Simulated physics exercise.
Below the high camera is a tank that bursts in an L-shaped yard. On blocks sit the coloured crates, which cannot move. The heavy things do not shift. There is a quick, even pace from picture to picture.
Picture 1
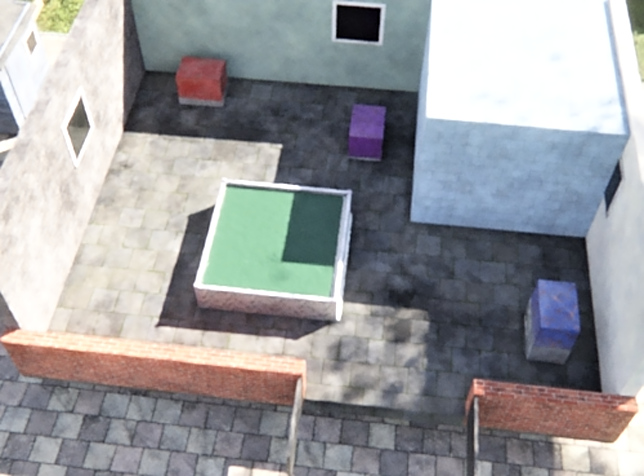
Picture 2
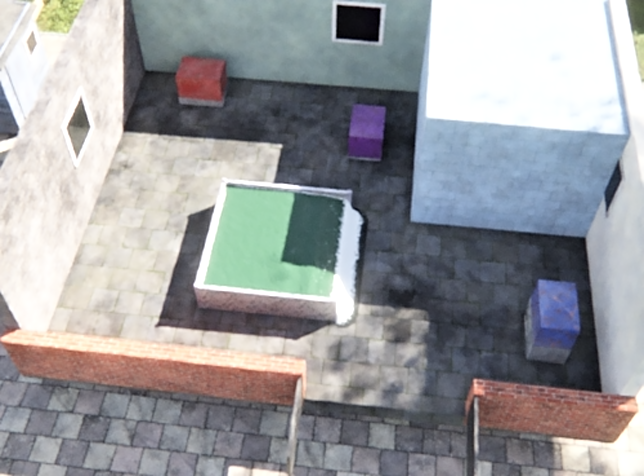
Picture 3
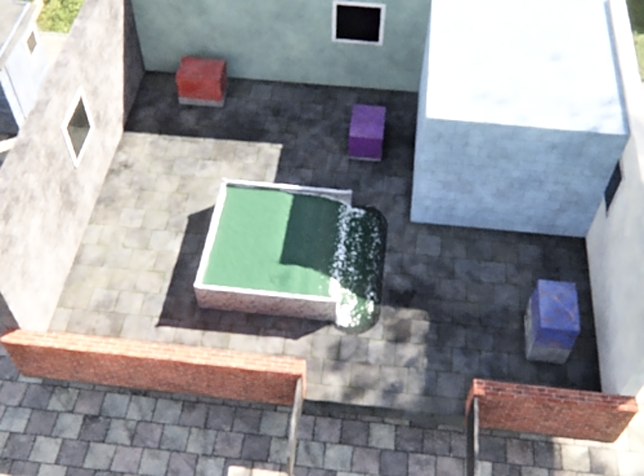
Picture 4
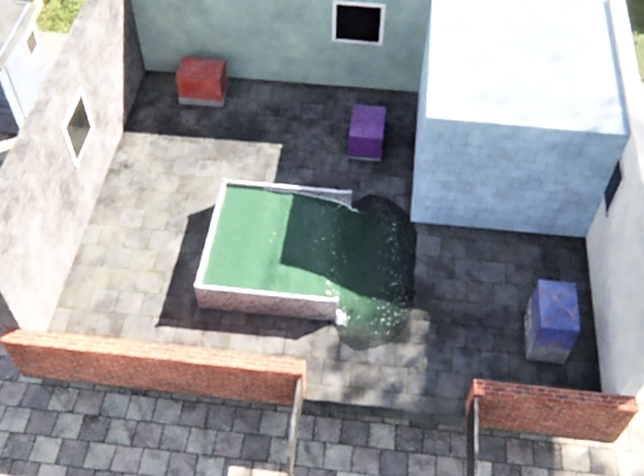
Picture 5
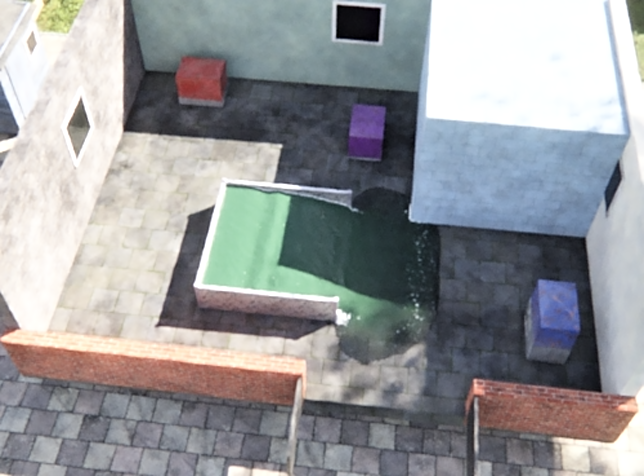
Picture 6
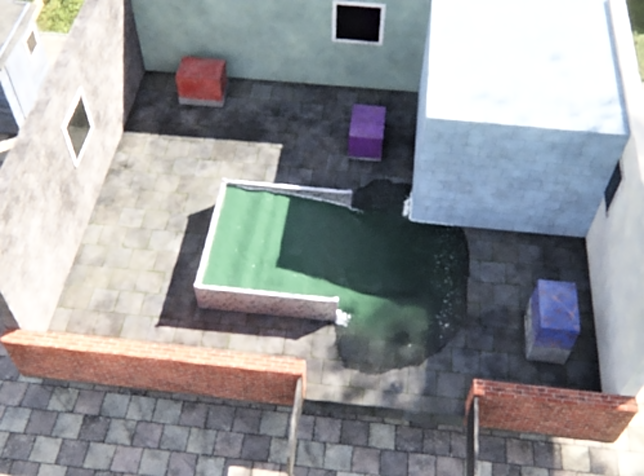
A paved, L-shaped yard enclosed by pale walls and a low brick wall with a gap is seen from high above by a still camera. A low, white-rimmed tank of green water sits near the middle, with a red crate at the back left, a purple one behind, and a blue one at right. The tank's right side bursts, and foaming water pours out rightward, spreading across the paving past the pale block's corner.
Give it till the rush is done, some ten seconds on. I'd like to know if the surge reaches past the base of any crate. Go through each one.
The red crate will be out of the water's reach. The blue crate will be out of the water's reach. The purple crate will be within the water's reach.
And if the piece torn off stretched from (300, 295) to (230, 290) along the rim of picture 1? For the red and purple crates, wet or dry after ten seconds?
Observed: Red stays clear; purple stays clear.
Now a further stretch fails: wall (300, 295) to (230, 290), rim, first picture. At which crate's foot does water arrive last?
Answer: The purple-painted one.
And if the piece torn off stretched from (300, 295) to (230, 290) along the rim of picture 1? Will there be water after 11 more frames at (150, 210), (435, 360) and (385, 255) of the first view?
Okay, the first is left untouched, the next is waterlogged, and the last is left untouched.
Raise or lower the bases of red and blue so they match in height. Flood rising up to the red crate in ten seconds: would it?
Outcome, red crate: Not reached.
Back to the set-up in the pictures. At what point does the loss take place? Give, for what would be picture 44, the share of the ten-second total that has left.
Roughly 35 %.
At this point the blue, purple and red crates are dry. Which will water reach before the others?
That's the one in blue.
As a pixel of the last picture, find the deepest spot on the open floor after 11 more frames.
Close to (584, 280), I'd say.
A moment on, water covers 30 % of the floor; the red crate not reached, the blue crate water round its plinth, the purple crate not reached.
Next, water covers 35 % of the floor; the red crate not reached, the blue crate water round its plinth, the purple crate water round its plinth.
Then, water covers 40 % of the floor; the red crate not reached, the blue crate water round its plinth, the purple crate water round its plinth.
Later, water covers 50 % of the floor; the red crate water round its plinth, the blue crate water round its plinth, the purple crate water round its plinth.
In the end, water covers 75 % of the floor; the red crate stayed above the water, the blue crate stayed above the water, the purple crate was topped.
